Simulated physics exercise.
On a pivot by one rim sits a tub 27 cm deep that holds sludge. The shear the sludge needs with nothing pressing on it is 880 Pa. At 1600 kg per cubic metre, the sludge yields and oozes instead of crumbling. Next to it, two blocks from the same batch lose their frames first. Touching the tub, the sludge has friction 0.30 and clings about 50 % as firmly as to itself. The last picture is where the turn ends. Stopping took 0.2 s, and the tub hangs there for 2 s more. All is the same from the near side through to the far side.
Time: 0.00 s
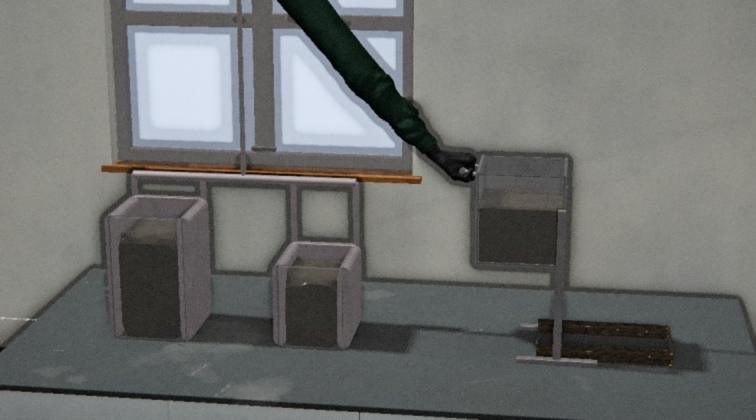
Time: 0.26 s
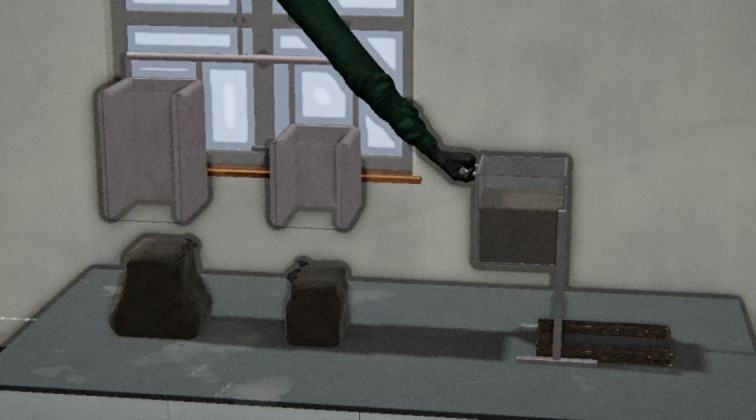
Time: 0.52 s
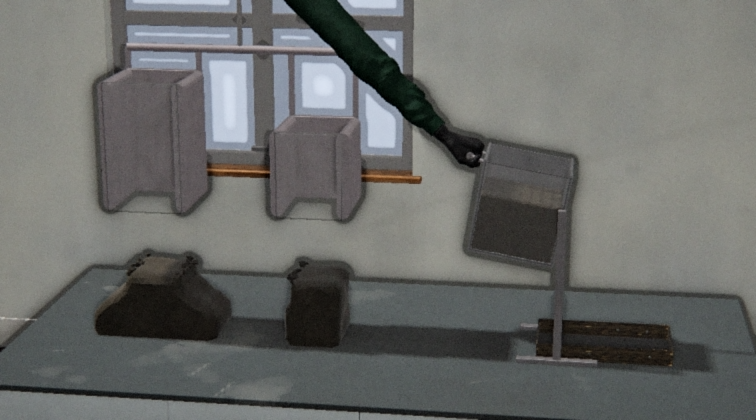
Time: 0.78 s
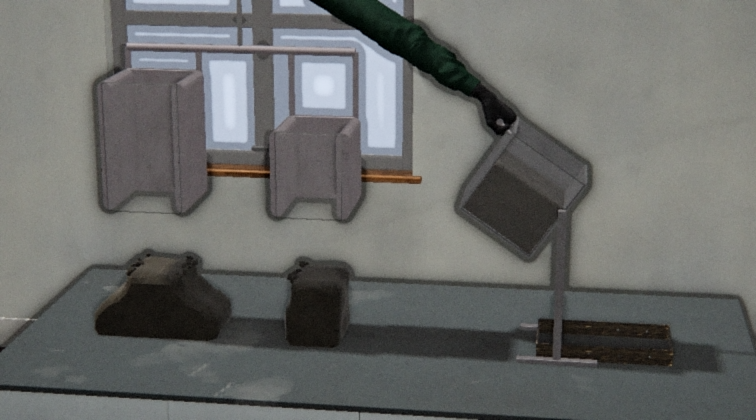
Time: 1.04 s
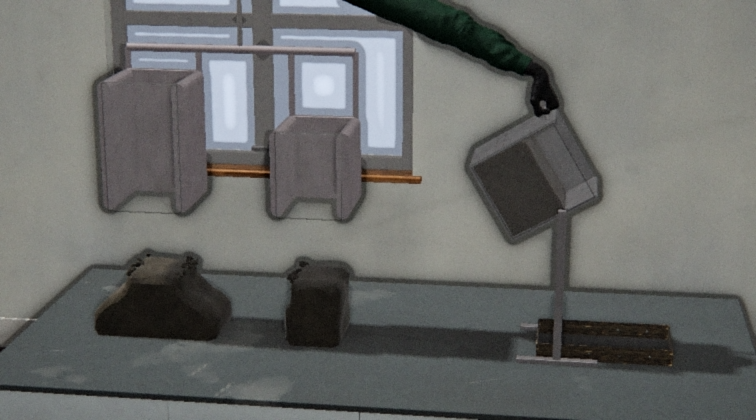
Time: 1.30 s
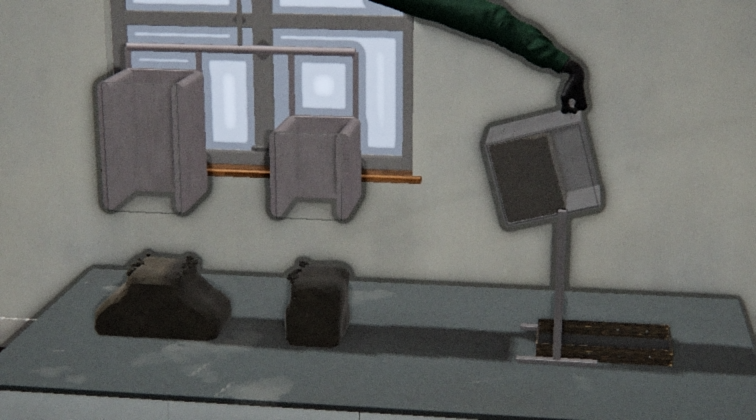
Two open grey casings rise off a pair of dark blocks on a table, and the taller block slumps and spreads while the smaller barely changes. A green-sleeved arm then swings a clear tub of dark sludge up and over to the right on its post, leaving it steeply tilted.
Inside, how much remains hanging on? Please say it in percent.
Some 100 percent remains.
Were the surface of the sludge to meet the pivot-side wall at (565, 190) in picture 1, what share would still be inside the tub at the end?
About 100 %.
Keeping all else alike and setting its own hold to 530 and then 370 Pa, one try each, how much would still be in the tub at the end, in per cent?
Going in order, it's 100 % and then 90 %.
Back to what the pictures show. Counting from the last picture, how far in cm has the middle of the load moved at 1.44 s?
Roughly 0 cm.
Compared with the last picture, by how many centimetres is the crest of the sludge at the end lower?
About 0 cm.
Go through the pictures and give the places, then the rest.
In the first picture, handle-side rim at (479, 174), tilt 0 degrees; crest of the sludge at (503, 207); block heights 33 cm, 21 cm (left to right).
In the second picture, handle-side rim at (479, 174), tilt 0 degrees; crest of the sludge at (503, 207); block heights 27 cm, 21 cm (left to right).
In the third picture, handle-side rim at (487, 161), tilt 9 degrees; crest of the sludge at (487, 195); block heights 21 cm, 20 cm (left to right).
In the fourth picture, handle-side rim at (516, 135), tilt 34 degrees; crest of the sludge at (500, 166); block heights 21 cm, 20 cm (left to right).
In the fifth picture, handle-side rim at (555, 123), tilt 59 degrees; crest of the sludge at (522, 143); block heights 21 cm, 20 cm (left to right).
In the sixth picture, handle-side rim at (580, 124), tilt 75 degrees; crest of the sludge at (542, 136); block heights 21 cm, 20 cm (left to right).
After 1.44 s, the tub is at 75 degrees and holds 100 %.
After 1.61 s, the tub is at 75 degrees and holds 100 %.
After 1.78 s, the tub is at 75 degrees and holds 100 %.
After 1.95 s, the tub is at 75 degrees and holds 100 %.
After 3.30 s, the tub is at 75 degrees and holds 100 %.
